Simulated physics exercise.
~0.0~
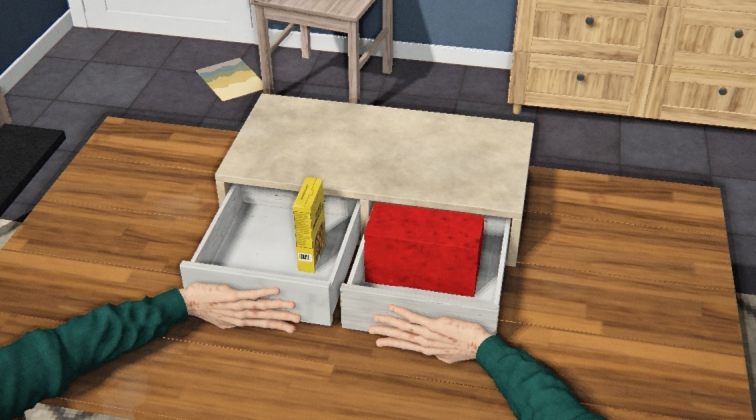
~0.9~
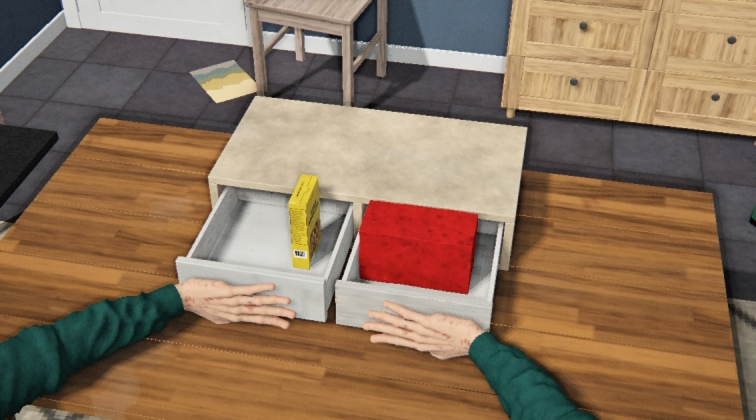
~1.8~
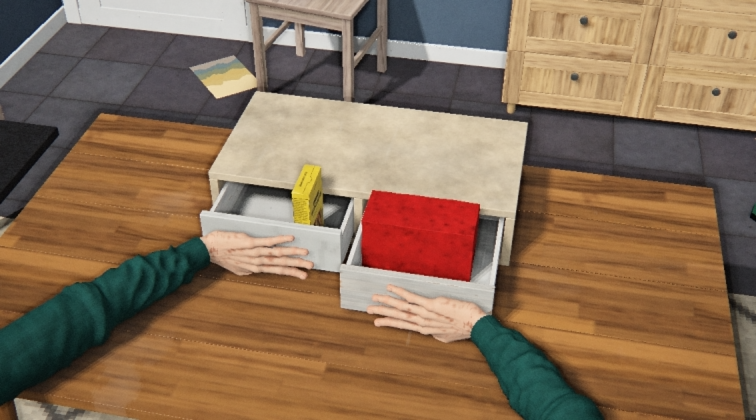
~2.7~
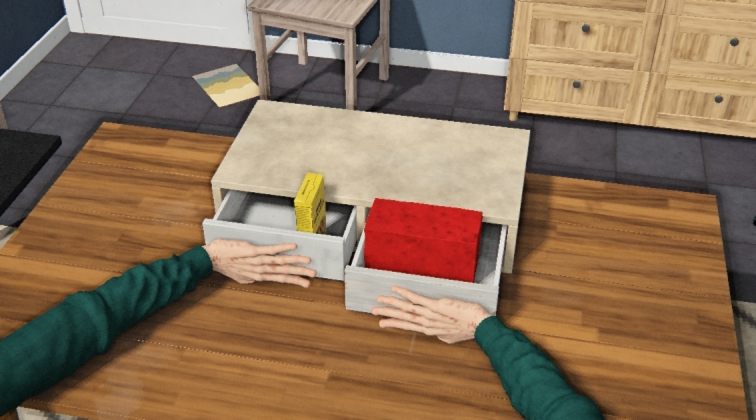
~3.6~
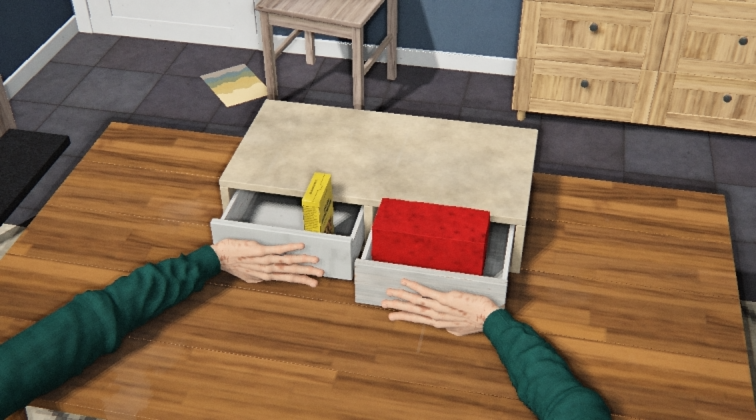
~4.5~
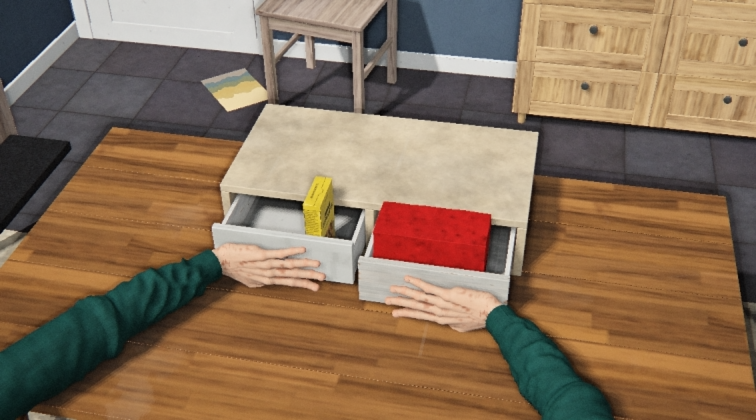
Two hands push a pair of filled drawers partway in, leaving both still ajar.
